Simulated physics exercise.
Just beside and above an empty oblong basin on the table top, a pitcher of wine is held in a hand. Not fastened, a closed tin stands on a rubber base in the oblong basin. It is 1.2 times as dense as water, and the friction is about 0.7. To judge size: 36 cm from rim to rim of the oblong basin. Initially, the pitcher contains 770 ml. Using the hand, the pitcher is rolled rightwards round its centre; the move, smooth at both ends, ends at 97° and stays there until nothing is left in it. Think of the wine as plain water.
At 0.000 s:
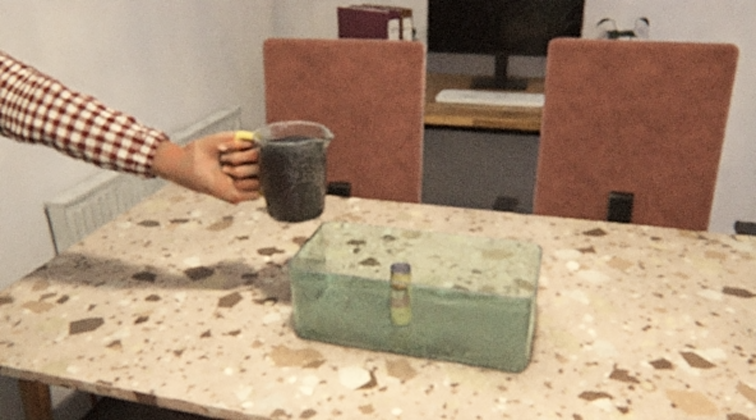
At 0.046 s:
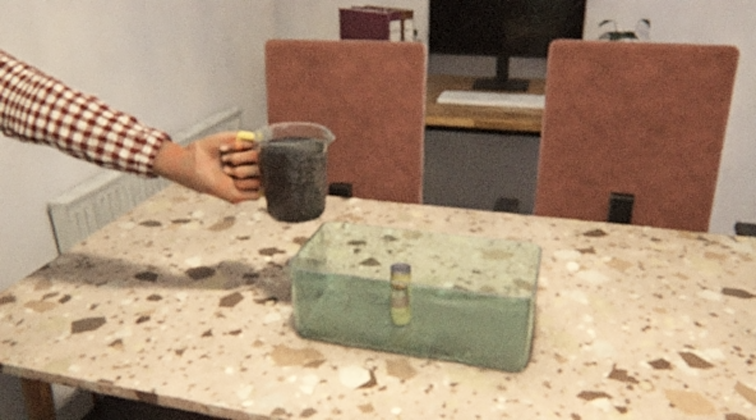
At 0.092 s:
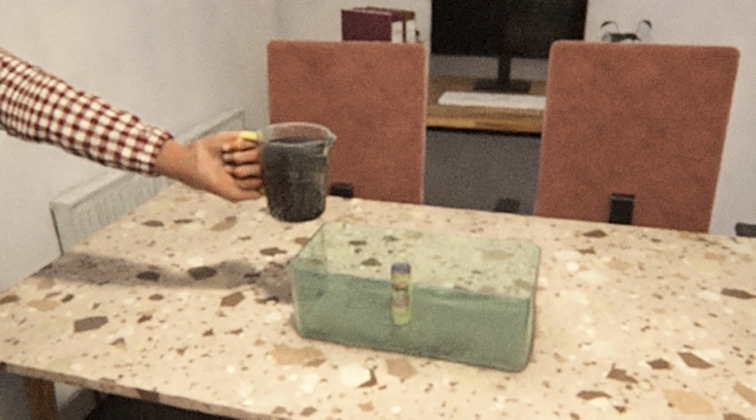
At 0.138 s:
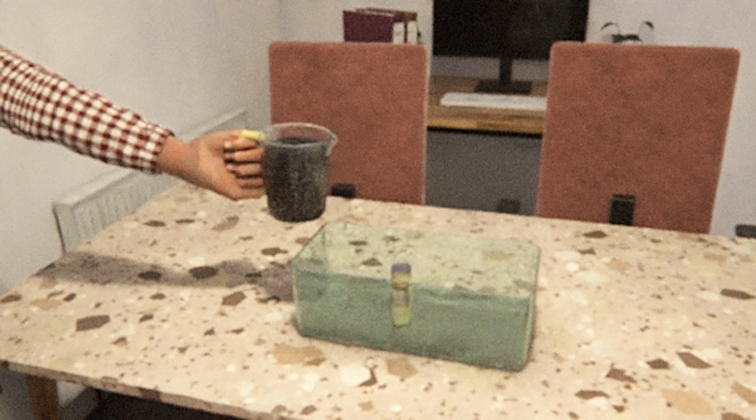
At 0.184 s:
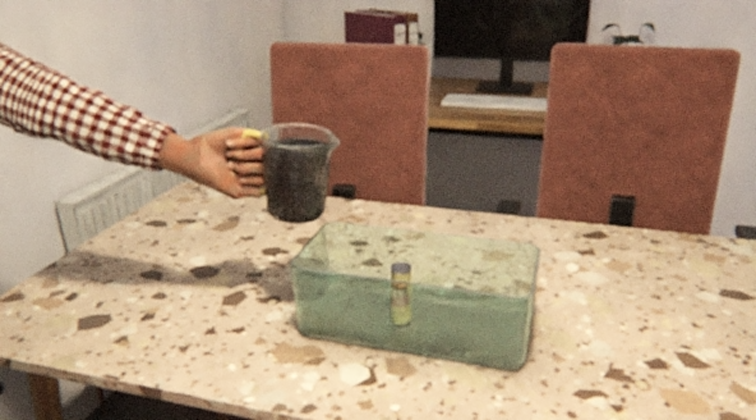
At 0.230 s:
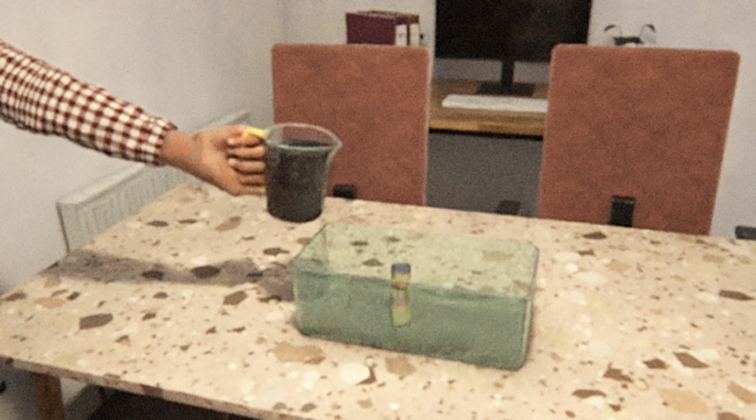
A hand slightly tilts a pitcher of dark liquid rightwards beside a clear oblong basin.
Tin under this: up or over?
Over.
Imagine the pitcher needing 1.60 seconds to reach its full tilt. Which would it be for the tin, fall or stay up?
Result: Tin tipped over.
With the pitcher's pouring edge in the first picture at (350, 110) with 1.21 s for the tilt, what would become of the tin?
Result: Tin upright.
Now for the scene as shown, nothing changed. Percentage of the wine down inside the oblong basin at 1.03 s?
Some 42 per cent.
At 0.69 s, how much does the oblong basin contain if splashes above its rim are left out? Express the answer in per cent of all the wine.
3 %, roughly.
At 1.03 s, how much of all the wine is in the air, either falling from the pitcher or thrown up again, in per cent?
Near 16 in a hundred.
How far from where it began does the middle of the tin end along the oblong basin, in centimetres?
Roughly 7.5 cm.
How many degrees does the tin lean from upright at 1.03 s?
It sits at roughly 5°.
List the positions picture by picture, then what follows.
It leans 0°; its right rim is at (333, 137); the wine meets the walls at (262, 142) and (326, 147); the oblong basin's rim runs from (306, 243) to (539, 271); the tin's top is at (401, 270), in the first frame.
It leans 0°; its right rim is at (334, 138); the wine meets the walls at (263, 143) and (326, 147), in the second frame.
It leans 1°; its right rim is at (335, 139); the wine meets the walls at (266, 142) and (327, 148), in the third frame.
It leans 3°; its right rim is at (337, 141); the wine meets the walls at (267, 143) and (329, 149), in the fourth frame.
It leans 5°; its right rim is at (339, 143); the wine meets the walls at (269, 143) and (331, 150), in the fifth frame.
It leans 8°; its right rim is at (341, 146); the wine meets the walls at (271, 145) and (333, 151), in the sixth frame.
Then, 0.69 s in, the tilt is 56° and 87 per cent is still to pour; the tin stands where it began.
Then, 1.03 s in, the tilt is 89° and 42 per cent is still to pour; the tin stands where it began.
Then, 1.38 s in, the tilt is 97° and 7 per cent is still to pour; the tin lies on its side.
Then, 1.76 s in, the tilt is 97° and 0 per cent is still to pour; the tin lies on its side.
Finally, the tin lies on its side.
